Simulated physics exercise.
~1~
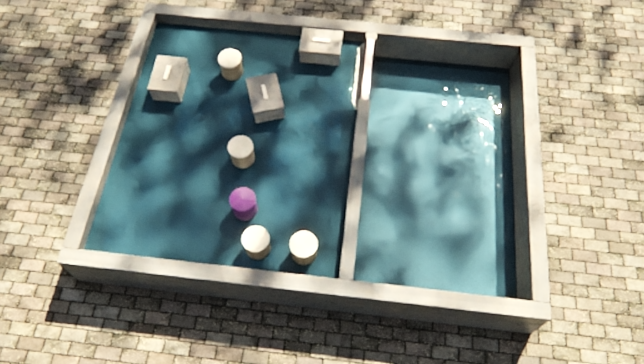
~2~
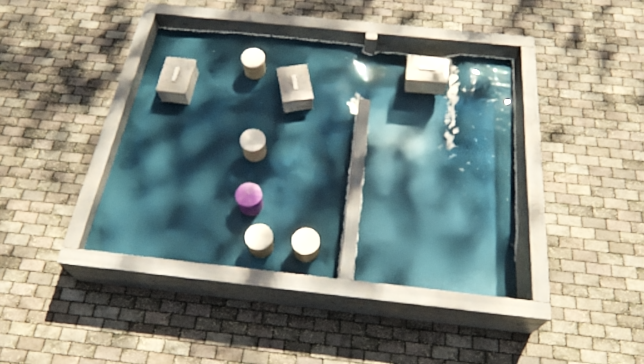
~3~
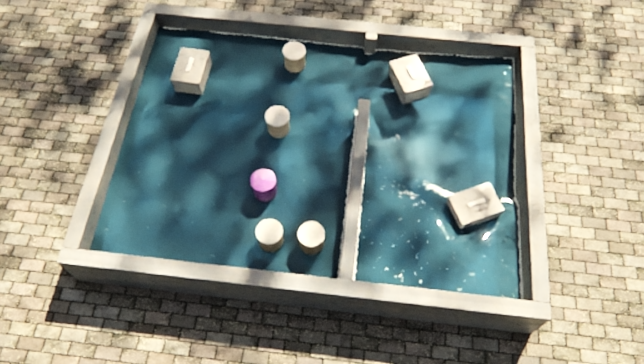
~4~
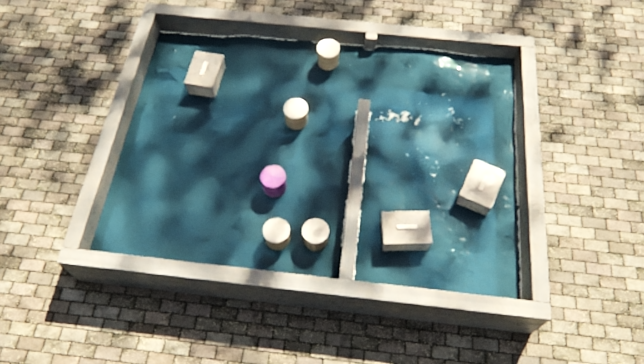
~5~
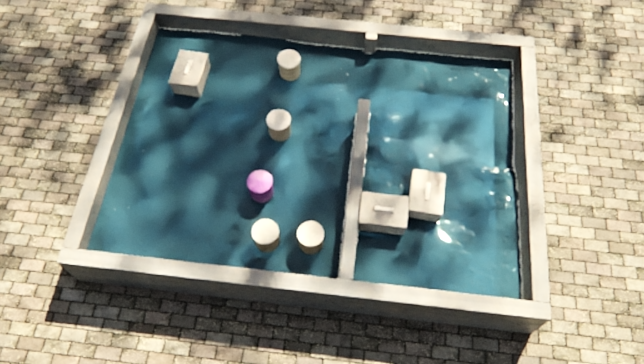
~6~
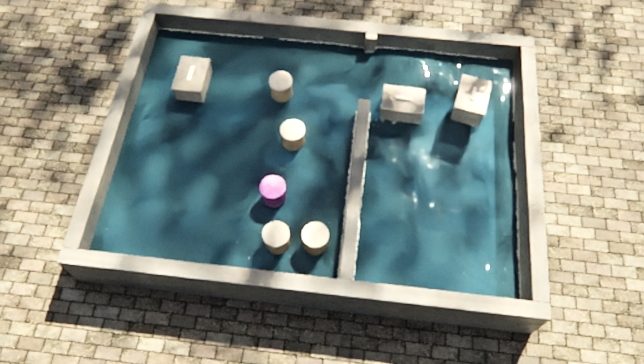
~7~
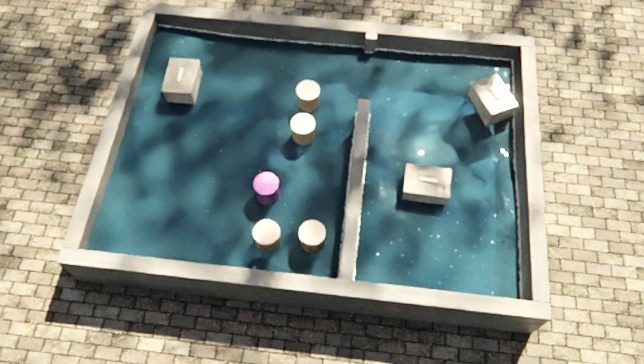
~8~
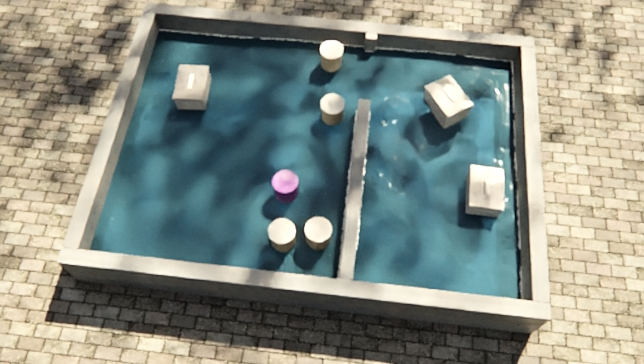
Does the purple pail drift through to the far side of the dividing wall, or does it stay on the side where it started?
It stays on the side where it started. The purple pail only sways a little and is still floating to the left of the dividing wall at the end.
